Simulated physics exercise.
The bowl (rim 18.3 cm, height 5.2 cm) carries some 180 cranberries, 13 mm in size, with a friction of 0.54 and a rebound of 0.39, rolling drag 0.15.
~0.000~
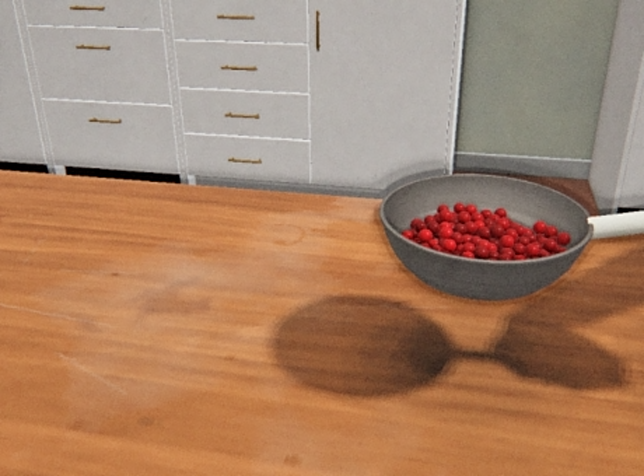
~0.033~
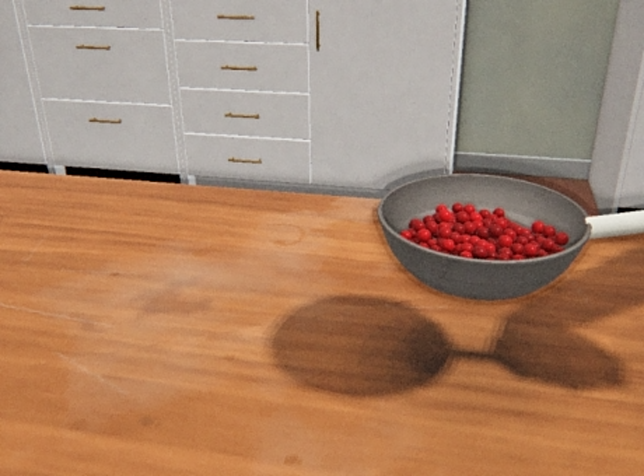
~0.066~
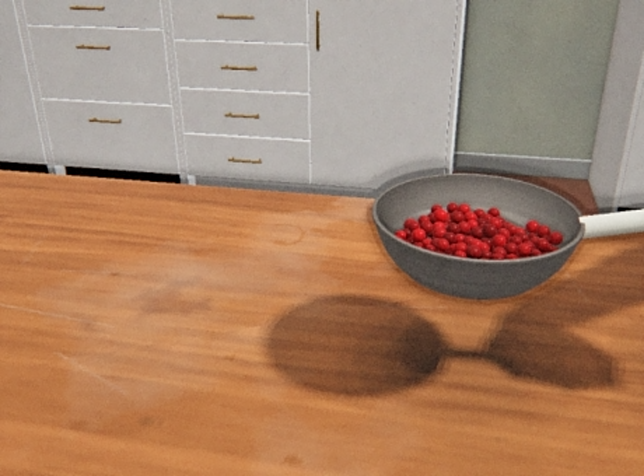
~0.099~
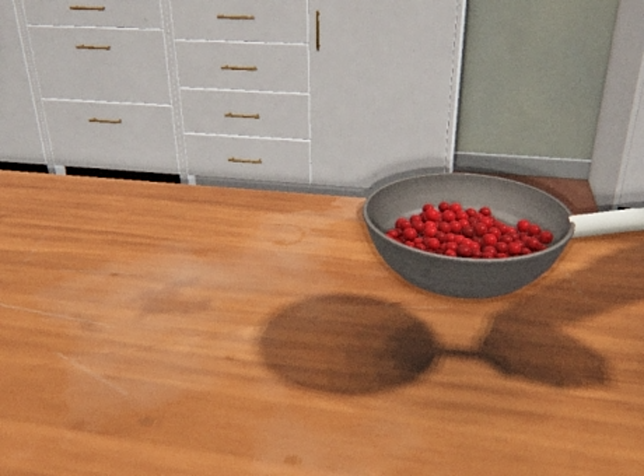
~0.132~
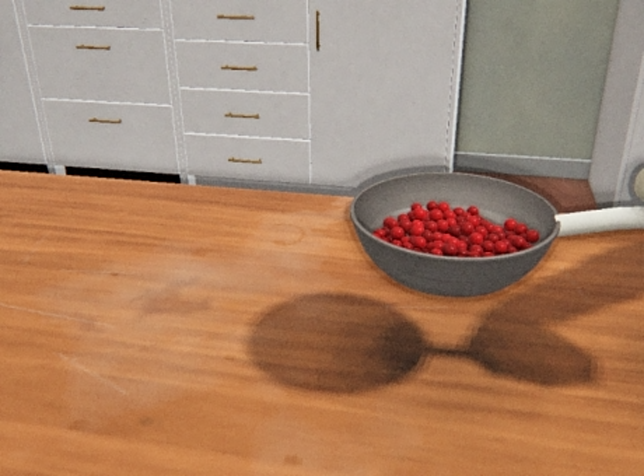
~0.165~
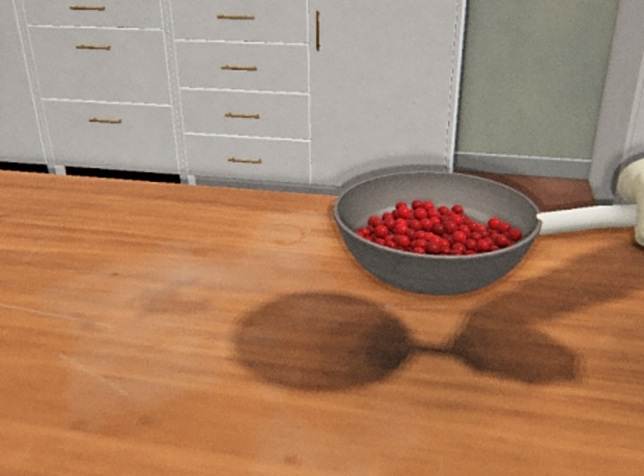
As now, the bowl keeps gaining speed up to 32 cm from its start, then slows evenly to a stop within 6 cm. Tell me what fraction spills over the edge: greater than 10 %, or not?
Not greater.
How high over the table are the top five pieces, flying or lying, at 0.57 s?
Height: About 18 centimetres.
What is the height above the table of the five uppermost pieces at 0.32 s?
Height above table: About 15 cm.
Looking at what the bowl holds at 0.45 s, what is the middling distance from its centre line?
Roughly 5.0 centimetres.
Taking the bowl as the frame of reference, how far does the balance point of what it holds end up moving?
3.5 cm, give or take.
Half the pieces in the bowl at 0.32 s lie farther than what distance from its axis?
Some 5.0 cm.
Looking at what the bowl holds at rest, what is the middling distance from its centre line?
I'd reckon it's close to 5.5 cm.
Then, at 0.32 s, tilt 0 degrees; bowl 100 %; middle of all pieces near (311, 232).
Then, at 0.45 s, tilt 0 degrees; bowl 100 %; middle of all pieces near (160, 219).
After 0.57 s, tilt 0 degrees; bowl 100 %; middle of all pieces near (70, 204).
After 0.68 s, tilt 0 degrees; bowl 100 %; middle of all pieces near (70, 205).
By 1.1 s all is still; bowl 100 %.
